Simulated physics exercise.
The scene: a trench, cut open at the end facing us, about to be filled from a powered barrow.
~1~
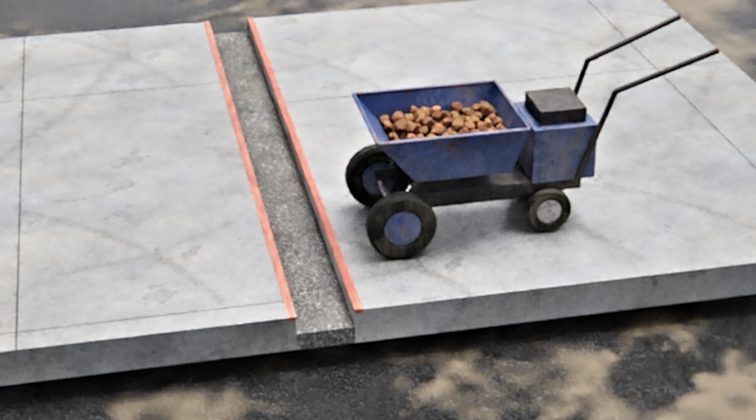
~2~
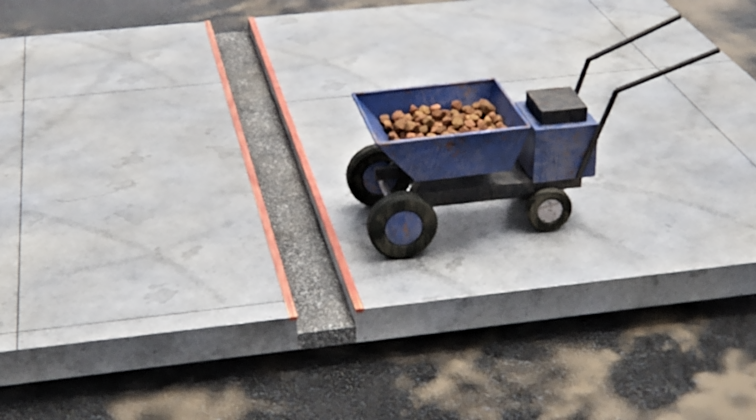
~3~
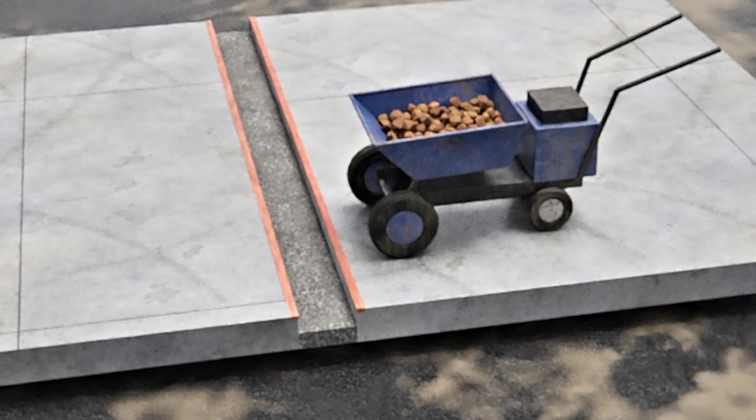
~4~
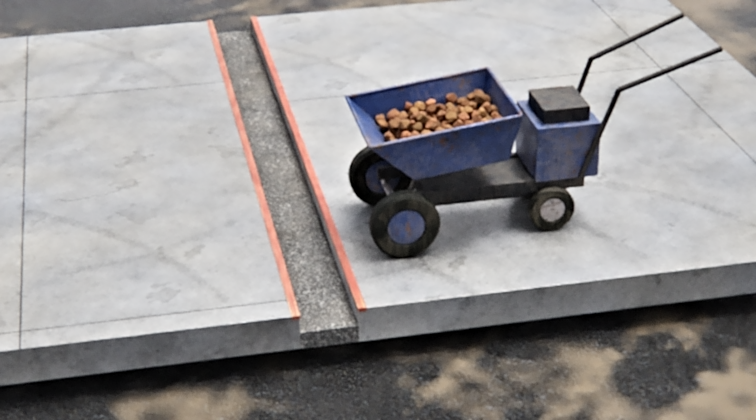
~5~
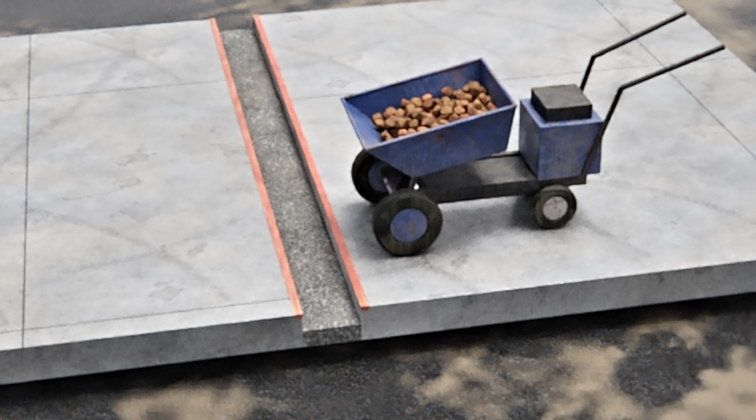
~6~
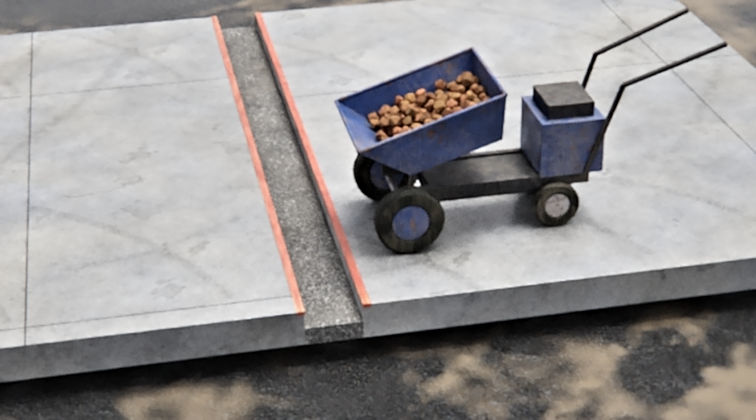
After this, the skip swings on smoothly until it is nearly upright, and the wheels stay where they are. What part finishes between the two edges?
Between the edges lies only the smaller part of the load.
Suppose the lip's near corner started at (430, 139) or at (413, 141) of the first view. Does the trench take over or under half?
In turn: Above a half; more than half.
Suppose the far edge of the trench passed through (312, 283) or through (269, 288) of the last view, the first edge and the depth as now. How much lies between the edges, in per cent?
Roughly 10 per cent, and 70 per cent.
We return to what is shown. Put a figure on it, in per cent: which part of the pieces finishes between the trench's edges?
Roughly 35 in a hundred.
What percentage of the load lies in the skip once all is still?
Near 0 %.
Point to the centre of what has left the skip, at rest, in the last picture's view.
Around (259, 233).
Soon after the last picture, skip tipped steeply; all in the skip.
A little later, skip tipped right over; about half in the skip; a small part in or heaped over the trench; about a quarter beyond it; a stray few falling.
Later still, skip tipped right over; a stray few in the skip; about a third in or heaped over the trench; about two thirds beyond it.
At rest, skip tipped right over; about a third in or heaped over the trench; about two thirds beyond it.
